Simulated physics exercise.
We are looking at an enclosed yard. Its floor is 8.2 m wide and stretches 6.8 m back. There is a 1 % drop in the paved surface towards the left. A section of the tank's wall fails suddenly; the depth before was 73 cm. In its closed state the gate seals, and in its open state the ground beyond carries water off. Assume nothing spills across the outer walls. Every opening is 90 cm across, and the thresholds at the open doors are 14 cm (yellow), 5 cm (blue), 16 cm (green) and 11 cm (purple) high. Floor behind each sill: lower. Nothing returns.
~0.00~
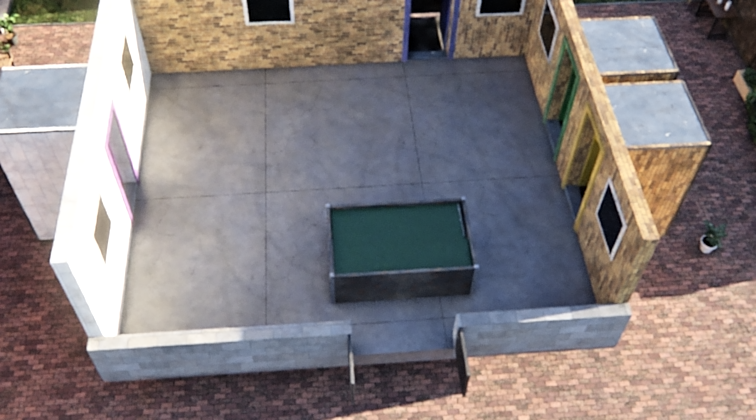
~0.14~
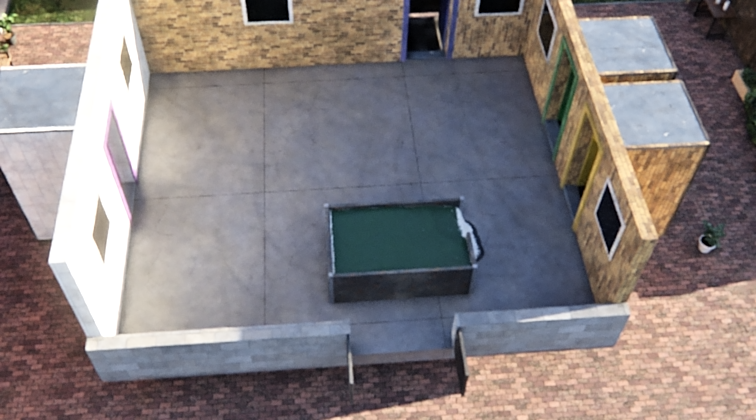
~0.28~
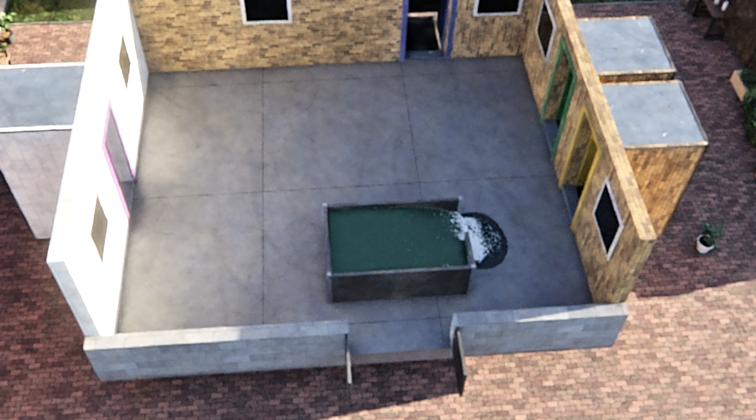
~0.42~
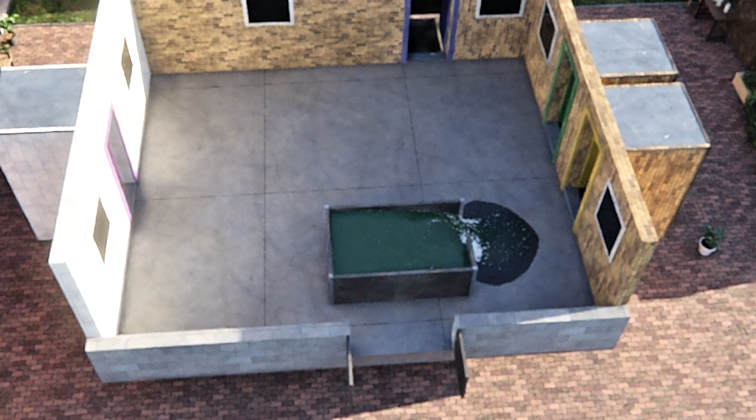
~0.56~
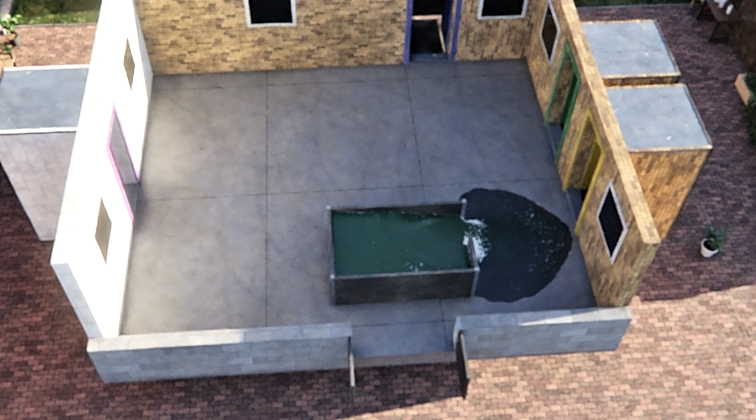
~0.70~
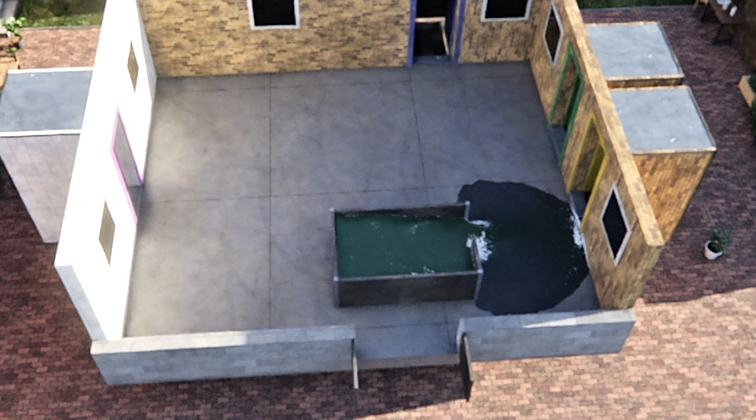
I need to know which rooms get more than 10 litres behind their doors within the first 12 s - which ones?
Here is each one: The yellow door gets more than 10 litres; the blue door gets more than 10 litres; the green door does not get more than 10 litres; the purple door does not get more than 10 litres.
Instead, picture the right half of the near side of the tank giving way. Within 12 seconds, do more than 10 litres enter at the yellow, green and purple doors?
Door by door - yellow: Within bounds, green: Within bounds, purple: Within bounds.
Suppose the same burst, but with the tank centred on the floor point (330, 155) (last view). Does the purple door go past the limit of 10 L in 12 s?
Then: Purple below.
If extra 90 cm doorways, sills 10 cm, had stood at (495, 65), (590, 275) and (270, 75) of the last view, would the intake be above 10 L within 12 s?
In sequence the answers are more than that, more than that and less than that.
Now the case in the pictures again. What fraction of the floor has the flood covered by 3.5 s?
Wet share: About 30 %.
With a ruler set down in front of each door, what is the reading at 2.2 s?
In cm: Yellow 29, blue 0, green 13, purple 0.
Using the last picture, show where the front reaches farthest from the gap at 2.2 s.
Roughly at pixel (533, 77).
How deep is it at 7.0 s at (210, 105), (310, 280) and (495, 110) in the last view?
The depths come out at 2, 0 and 3 centimetres, in the order listed.
After 1.4 s water covers 15 % of the floor and is deepest (37 cm) near (473, 243); yellow door 29 cm at the sill, 36 L in, blue door not reached, green door 7 cm at the sill, 0 L in, purple door not reached.
After 2.2 s water covers 20 % of the floor and is deepest (37 cm) near (606, 330); yellow door 29 cm at the sill, 97 L in, blue door not reached, green door 13 cm at the sill, 0 L in, purple door not reached.
After 3.5 s water covers 30 % of the floor and is deepest (24 cm) near (473, 243); yellow door 19 cm at the sill, 154 L in, blue door 6 cm at the sill, 0 L in, green door 9 cm at the sill, 0 L in, purple door not reached.
After 7.0 s water covers 60 % of the floor and is deepest (14 cm) near (473, 243); yellow door 11 cm at the sill, 177 L in, blue door 8 cm at the sill, 18 L in, green door 5 cm at the sill, 0 L in, purple door not reached.
After 12.0 s water covers 80 % of the floor and is deepest (10 cm) near (139, 223); yellow door 6 cm at the sill, 177 L in, blue door 5 cm at the sill, 28 L in, green door 3 cm at the sill, 0 L in, purple door 9 cm at the sill, 0 L in.
